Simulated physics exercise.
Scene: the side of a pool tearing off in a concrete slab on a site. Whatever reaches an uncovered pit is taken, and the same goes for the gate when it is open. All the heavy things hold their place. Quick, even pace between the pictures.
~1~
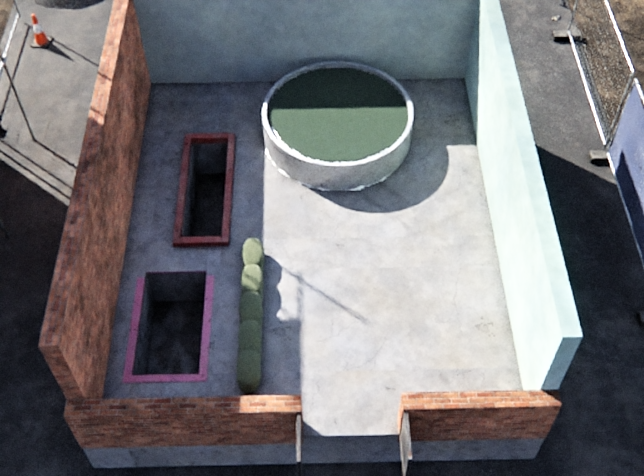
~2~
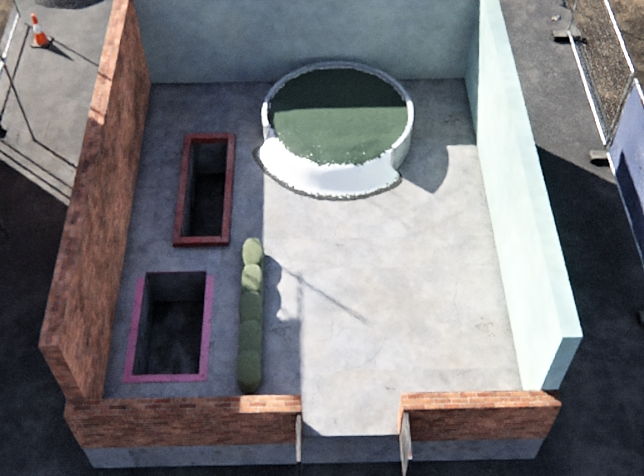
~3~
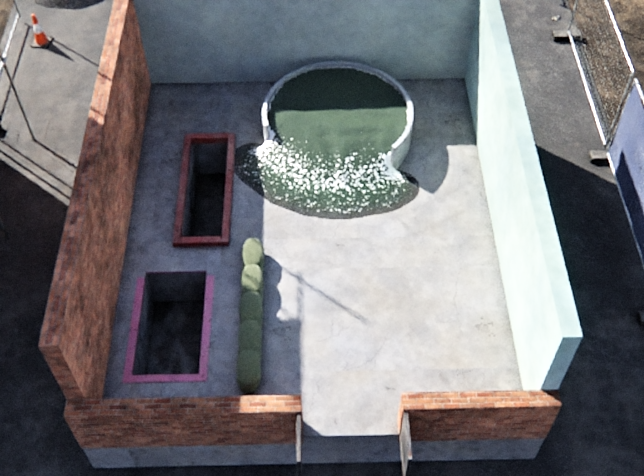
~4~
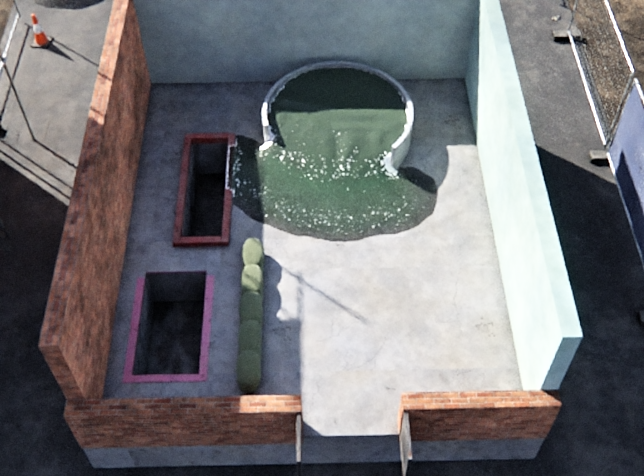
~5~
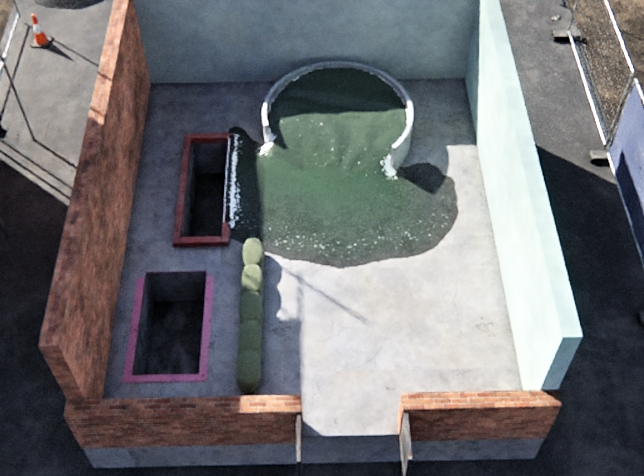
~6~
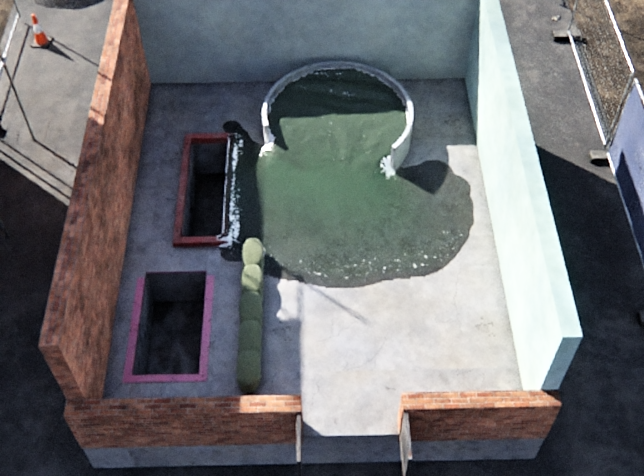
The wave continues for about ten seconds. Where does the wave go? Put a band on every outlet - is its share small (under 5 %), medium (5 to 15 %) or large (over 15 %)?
In the end, the gate has a large share, the red pit has a medium share, the pink pit has a large share.
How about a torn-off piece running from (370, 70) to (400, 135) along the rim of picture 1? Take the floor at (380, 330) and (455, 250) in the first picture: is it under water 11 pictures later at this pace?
Result, point by point: Unwetted; inundated.
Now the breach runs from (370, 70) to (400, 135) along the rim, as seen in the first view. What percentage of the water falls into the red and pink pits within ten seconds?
The red pit takes 0 per cent and the pink pit 4 per cent.
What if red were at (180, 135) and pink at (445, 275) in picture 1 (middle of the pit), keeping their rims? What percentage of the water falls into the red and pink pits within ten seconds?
The red pit takes around 0 percent, while the pink pit takes around 20 percent.
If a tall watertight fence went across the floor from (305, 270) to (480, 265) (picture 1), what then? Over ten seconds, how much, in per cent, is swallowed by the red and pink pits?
The red pit takes 12 per cent and the pink pit 14 per cent.
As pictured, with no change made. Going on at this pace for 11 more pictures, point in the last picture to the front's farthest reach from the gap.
Front's tip: Near (519, 415).
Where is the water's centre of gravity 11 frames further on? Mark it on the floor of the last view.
Estimate: (333, 215).
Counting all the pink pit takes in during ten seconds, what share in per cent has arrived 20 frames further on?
About 35 %.
A moment on, water covers 45 % of the floor; the gate 0 %, the red pit 4 %, the pink pit 1 %.
Next, water covers 60 % of the floor; the gate 1 %, the red pit 6 %, the pink pit 3 %.
Then, water covers 60 % of the floor; the gate 10 %, the red pit 8 %, the pink pit 6 %.
Later, water covers 65 % of the floor; the gate 22 %, the red pit 8 %, the pink pit 12 %.
In the end, water covers 80 % of the floor; the gate 31 %, the red pit 8 %, the pink pit 17 %.
